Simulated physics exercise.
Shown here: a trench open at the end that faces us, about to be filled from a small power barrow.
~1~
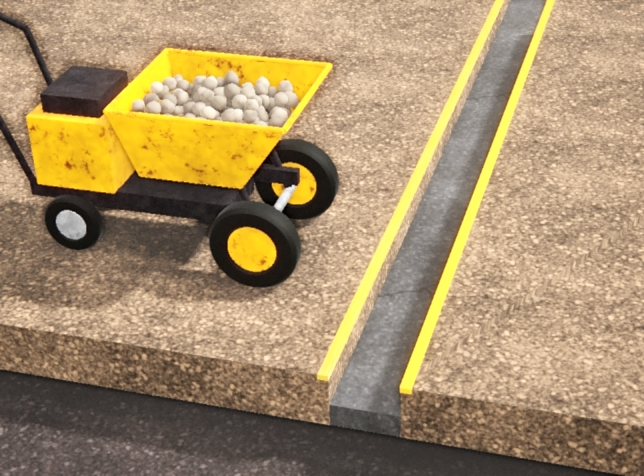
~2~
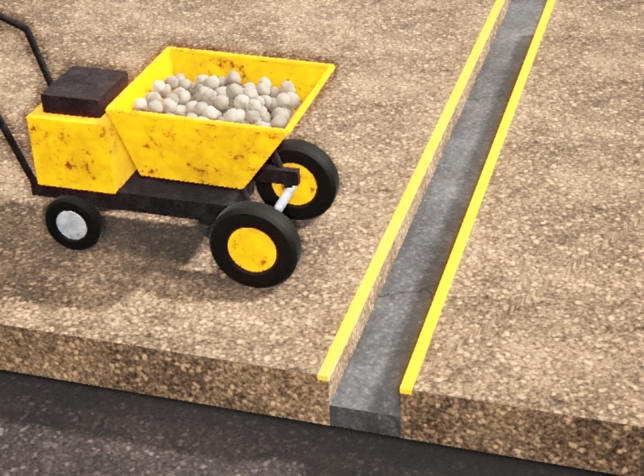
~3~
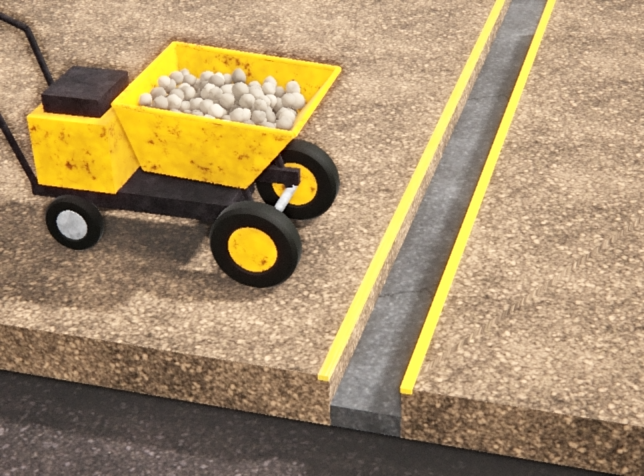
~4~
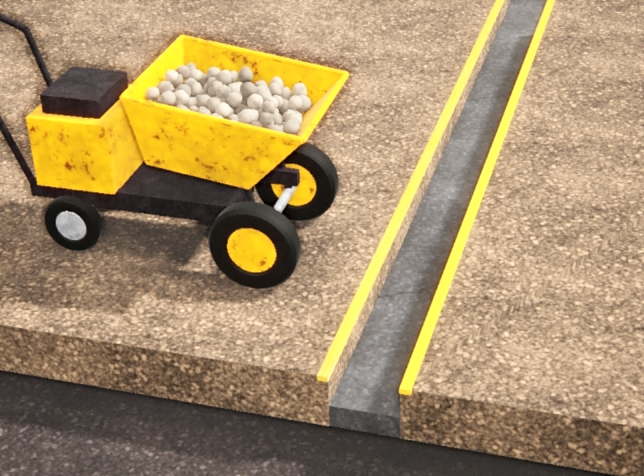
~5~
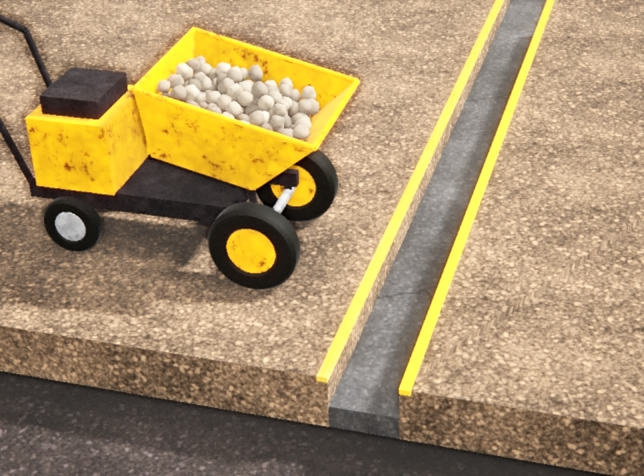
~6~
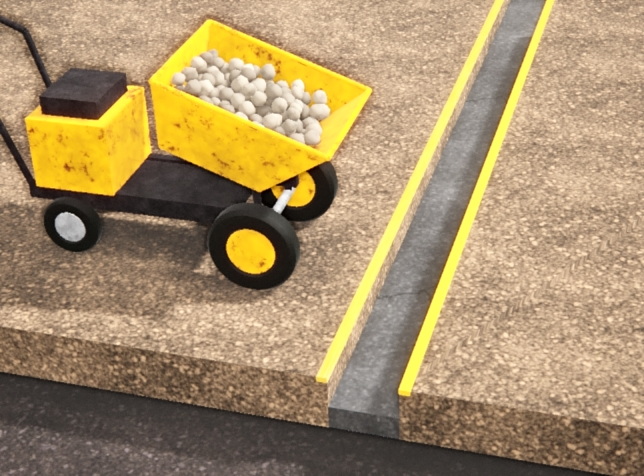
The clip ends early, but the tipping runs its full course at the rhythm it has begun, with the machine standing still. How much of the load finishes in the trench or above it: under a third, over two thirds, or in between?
Its aim will yield a share of a third to two thirds.
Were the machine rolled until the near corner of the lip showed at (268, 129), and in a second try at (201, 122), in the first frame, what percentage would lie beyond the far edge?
30 and 0 percent, in that order.
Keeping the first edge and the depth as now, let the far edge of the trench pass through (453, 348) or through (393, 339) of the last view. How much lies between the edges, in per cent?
Close to 90 per cent in the first, close to 20 per cent in the second.
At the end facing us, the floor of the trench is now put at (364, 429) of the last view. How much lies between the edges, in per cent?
About 60 %.
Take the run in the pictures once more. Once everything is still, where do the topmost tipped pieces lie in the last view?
Top estimate: About (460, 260).
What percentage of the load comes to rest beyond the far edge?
About 45 %.
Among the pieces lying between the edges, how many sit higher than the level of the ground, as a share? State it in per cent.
Roughly 20 %.
Just after the last frame, skip tipped steeply; every one in the skip.
A moment on, skip tipped right over; the larger part in the skip; about a tenth in or heaped over the trench; about a tenth beyond it; just a few falling.
Further on, skip tipped right over; roughly a quarter in the skip; roughly a third in or heaped over the trench; roughly a third beyond it.
When it is over, skip tipped right over; roughly half in or heaped over the trench; roughly half beyond it.
